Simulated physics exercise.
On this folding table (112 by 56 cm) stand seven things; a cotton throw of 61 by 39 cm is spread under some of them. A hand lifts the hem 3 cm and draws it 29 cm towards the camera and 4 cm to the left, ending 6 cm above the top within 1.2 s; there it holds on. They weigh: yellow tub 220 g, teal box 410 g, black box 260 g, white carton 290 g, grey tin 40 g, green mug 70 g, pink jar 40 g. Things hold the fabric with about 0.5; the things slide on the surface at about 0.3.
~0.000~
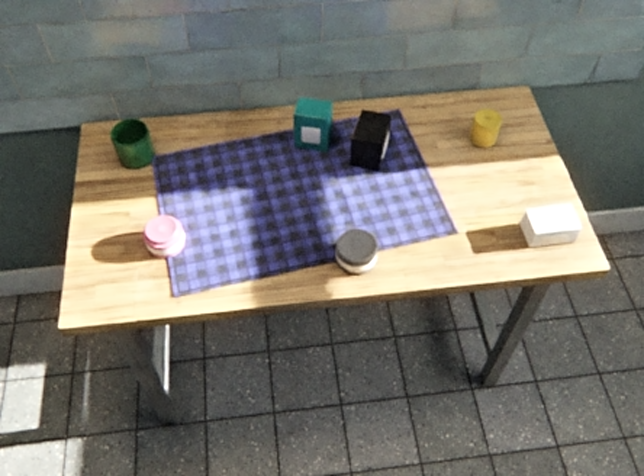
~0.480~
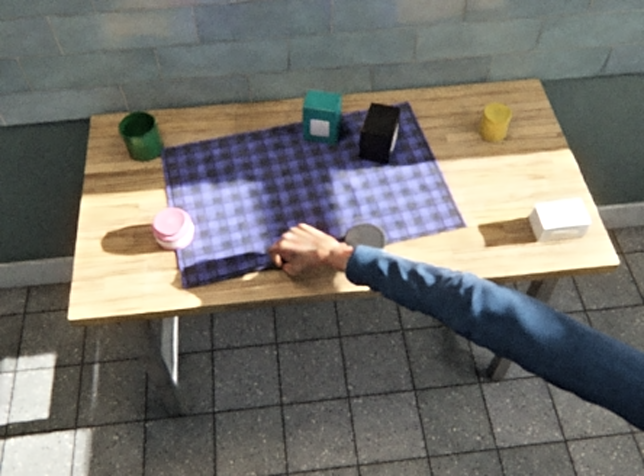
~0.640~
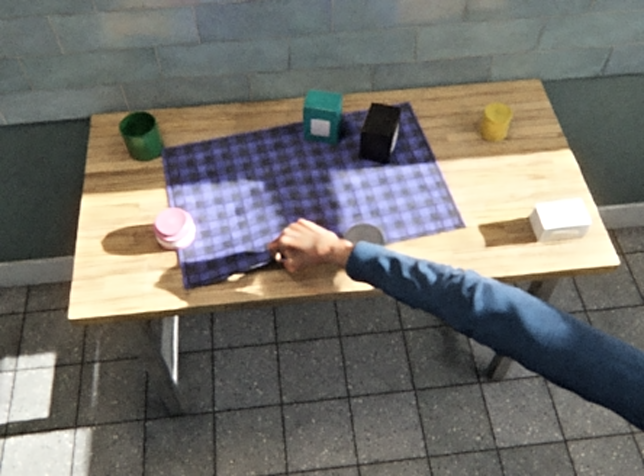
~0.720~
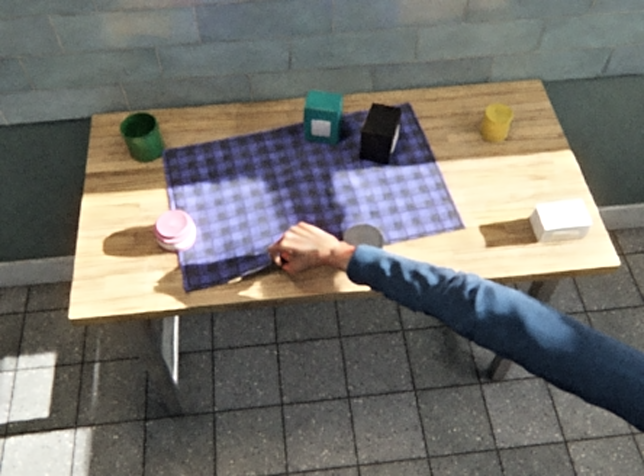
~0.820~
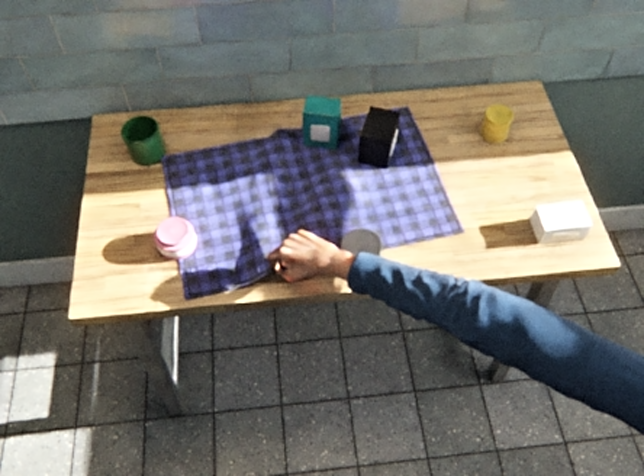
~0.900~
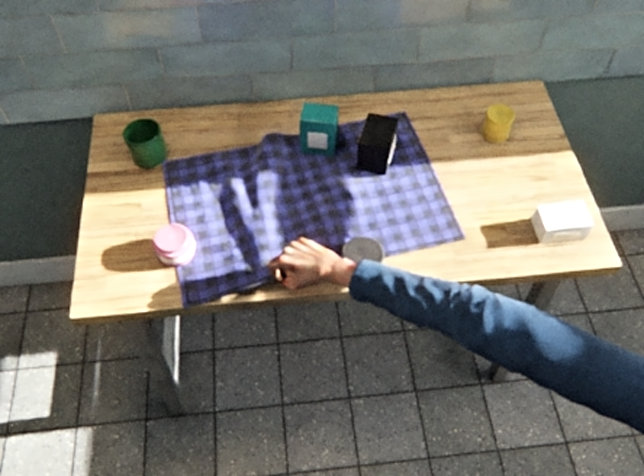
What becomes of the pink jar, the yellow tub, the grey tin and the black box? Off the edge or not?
Result: Pink jar goes over the edge, yellow tub keeps to the top, grey tin falls off, black box keeps to the top.
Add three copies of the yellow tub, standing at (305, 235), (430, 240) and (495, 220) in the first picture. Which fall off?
In turn: Falls off, falls off, stays on.
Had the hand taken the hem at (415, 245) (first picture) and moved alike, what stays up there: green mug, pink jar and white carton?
Then: Green mug stays up, pink jar stays up, white carton remains.
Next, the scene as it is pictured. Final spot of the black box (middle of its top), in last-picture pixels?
Around (354, 214).
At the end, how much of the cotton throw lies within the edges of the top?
About 50 per cent.
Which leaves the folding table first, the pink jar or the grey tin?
The grey one.
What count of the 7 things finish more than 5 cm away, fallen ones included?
That makes 4.
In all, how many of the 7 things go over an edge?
2 of them.
By 1.1 s, 95 % of the cotton throw is still over the top; grey tin 10 cm off its start, pink jar 10 cm off its start, black box 10 cm off its start.
By 1.4 s, 75 % of the cotton throw is still over the top; grey tin over the edge, black box 18 cm off its start, pink jar 17 cm off its start.
By 1.6 s, 55 % of the cotton throw is still over the top; grey tin over the edge, pink jar over the edge, black box 25 cm off its start at (355, 206).
By 1.8 s, 50 % of the cotton throw is still over the top; pink jar over the edge, grey tin over the edge, black box 27 cm off its start.
By 3.4 s, 50 % of the cotton throw is still over the top; pink jar over the edge, grey tin over the edge, black box 27 cm off its start at (354, 214), yellow tub 0 cm off its start at (501, 114).
